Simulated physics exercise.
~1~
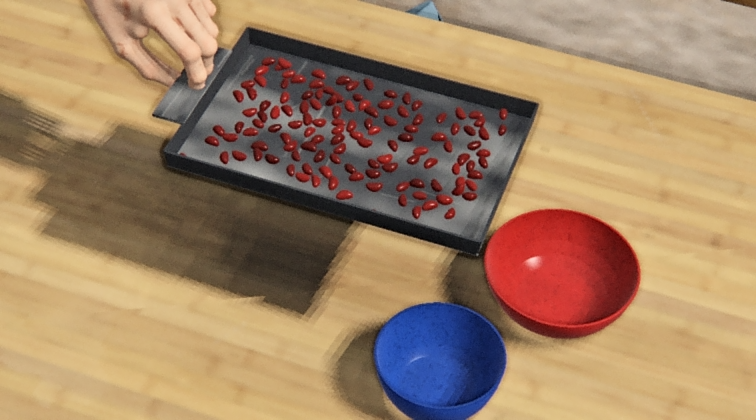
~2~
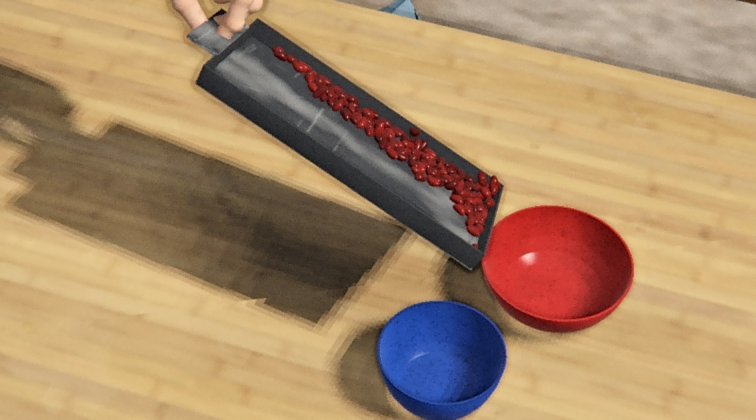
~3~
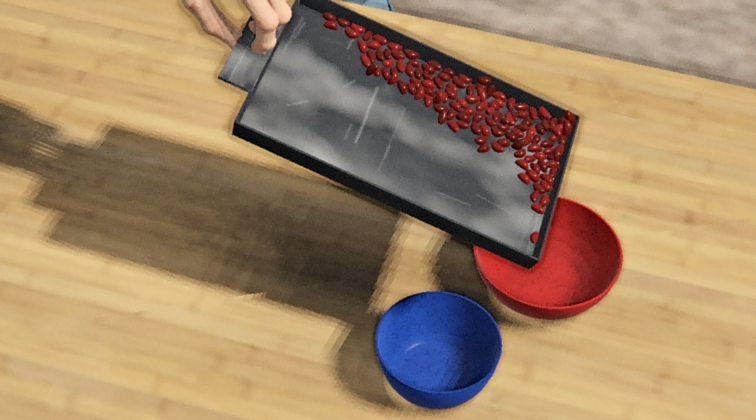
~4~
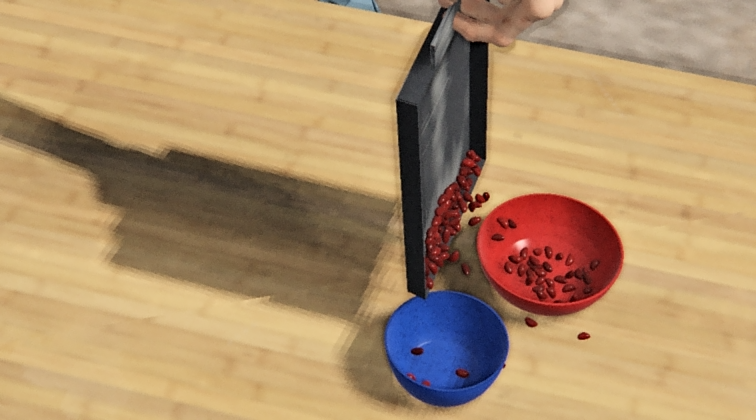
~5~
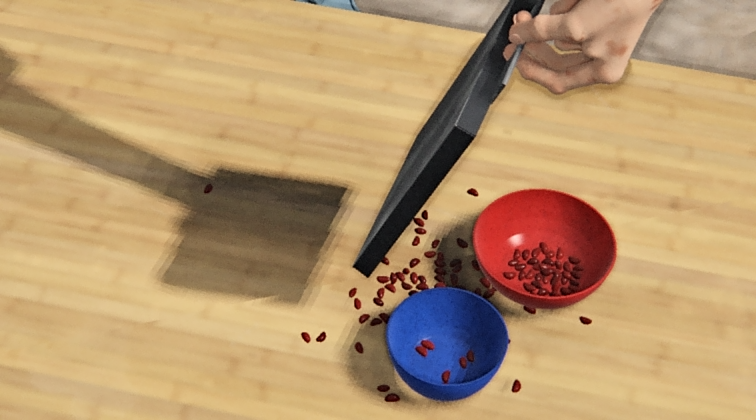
Hand tilting a black tray of red beans, levelling it somewhat, then tipping it steeply, most spilling outside red and blue bowls.
